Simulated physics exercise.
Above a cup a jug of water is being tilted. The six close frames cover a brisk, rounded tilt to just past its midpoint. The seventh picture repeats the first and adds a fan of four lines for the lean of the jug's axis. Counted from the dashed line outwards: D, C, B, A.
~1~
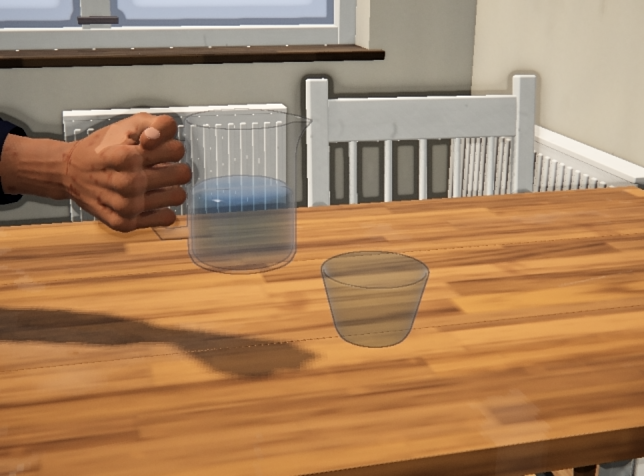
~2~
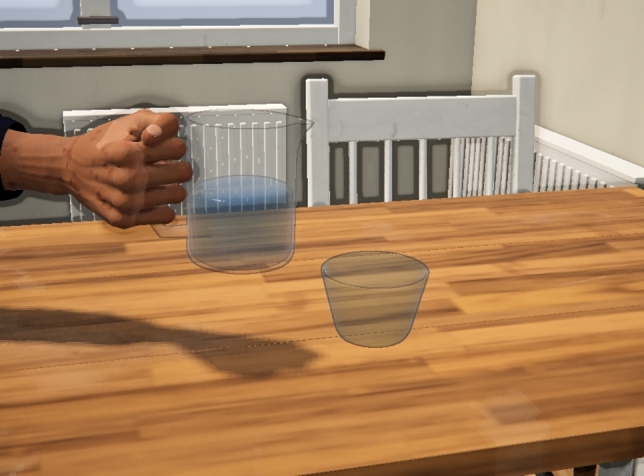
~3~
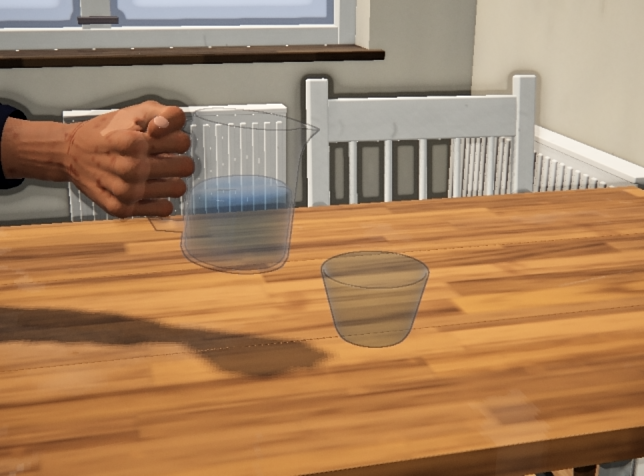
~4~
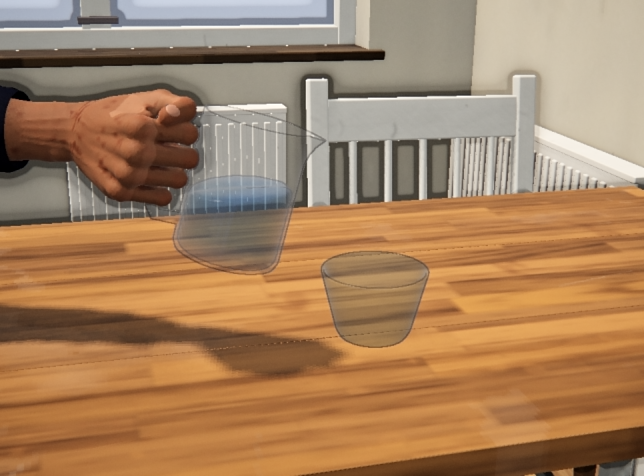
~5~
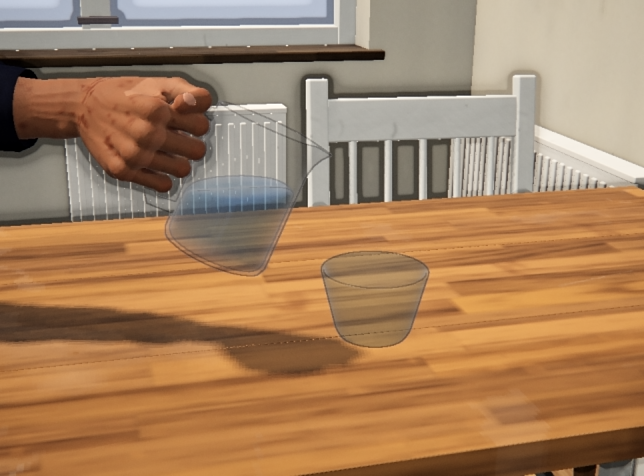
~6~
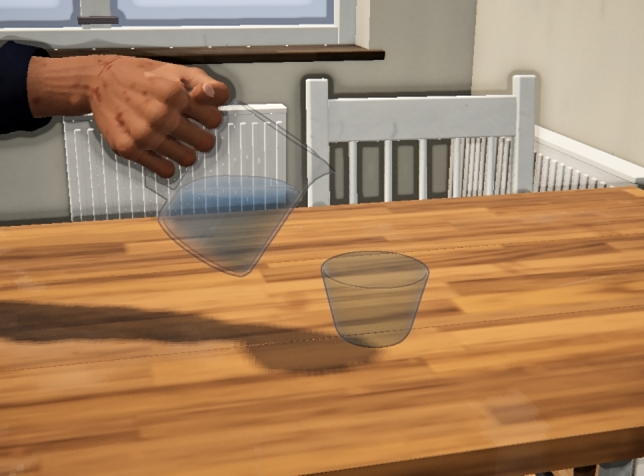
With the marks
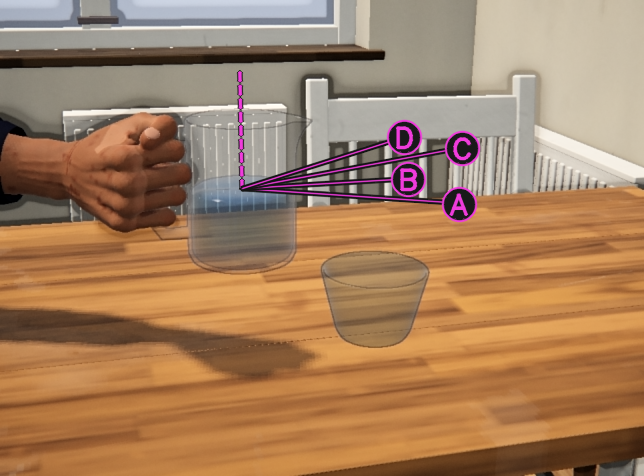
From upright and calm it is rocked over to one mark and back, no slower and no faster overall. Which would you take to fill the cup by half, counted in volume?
I would pick tilt D.
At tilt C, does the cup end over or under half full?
Over half.
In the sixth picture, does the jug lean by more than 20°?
Yes.
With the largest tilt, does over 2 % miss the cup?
Yes.
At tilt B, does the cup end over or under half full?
Over.
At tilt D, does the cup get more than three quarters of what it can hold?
No.
On the marked copy, A at (442, 202); B at (391, 179); C at (445, 150); D at (388, 142).
With A, the cup ends with about 80 % of what it can hold; 25 % of the water is spilt.
With B, the cup ends with about 80 % of what it can hold; 14 % of the water is spilt.
With C, the cup ends with about 65 % of what it can hold; 10 % of the water is spilt.
With D, the cup ends with about 51 % of what it can hold; 5 % of the water is spilt.
